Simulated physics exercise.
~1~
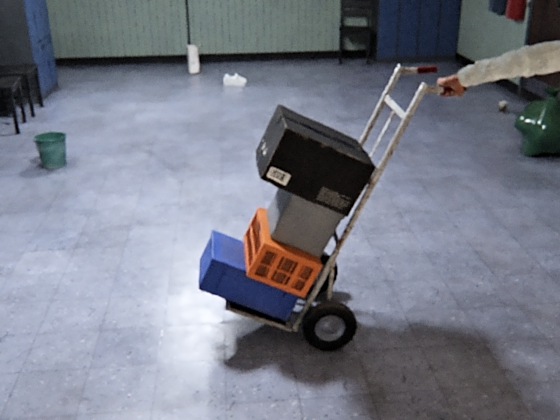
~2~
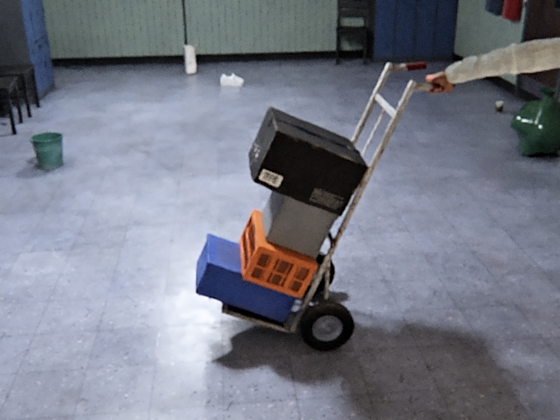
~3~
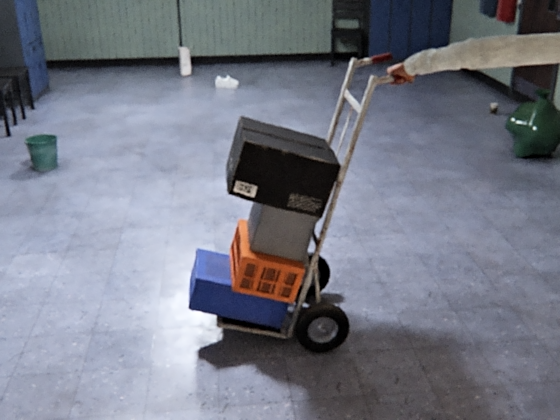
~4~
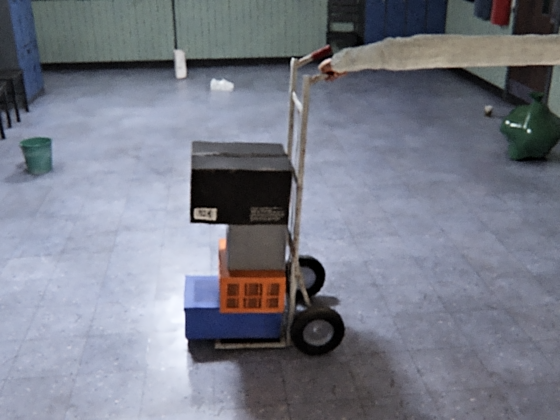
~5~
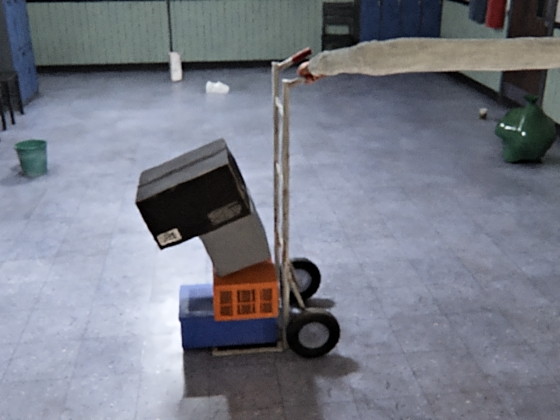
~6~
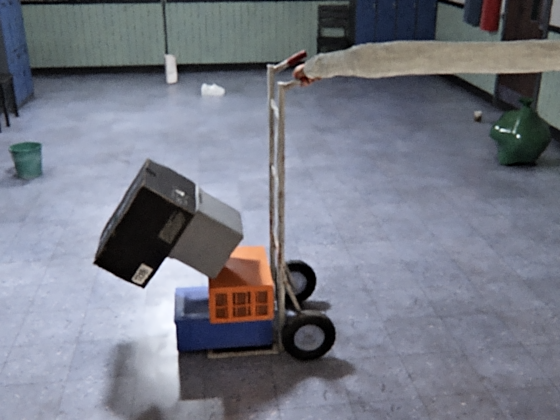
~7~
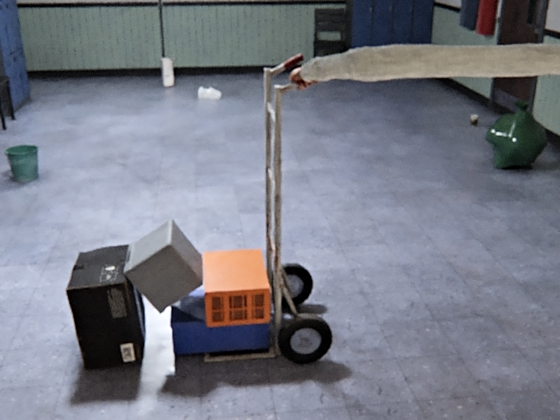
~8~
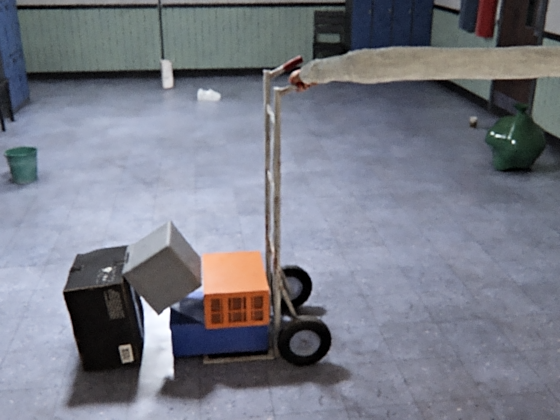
A two-wheeled hand truck, tilted back to the right and gripped by a pale-sleeved arm, stands side-on on the grey tiled floor of a large room with pale green walls and blue lockers. It carries a blue tote at the bottom, then an orange crate, a grey tote and a big black parcel on top. The arm swings the truck upright, and its plate lands flat. The black parcel and grey tote tip leftward together and tumble off the stack. The parcel ends on the floor at left, the grey tote leaning tilted between it and the blue tote and orange crate, still stacked.
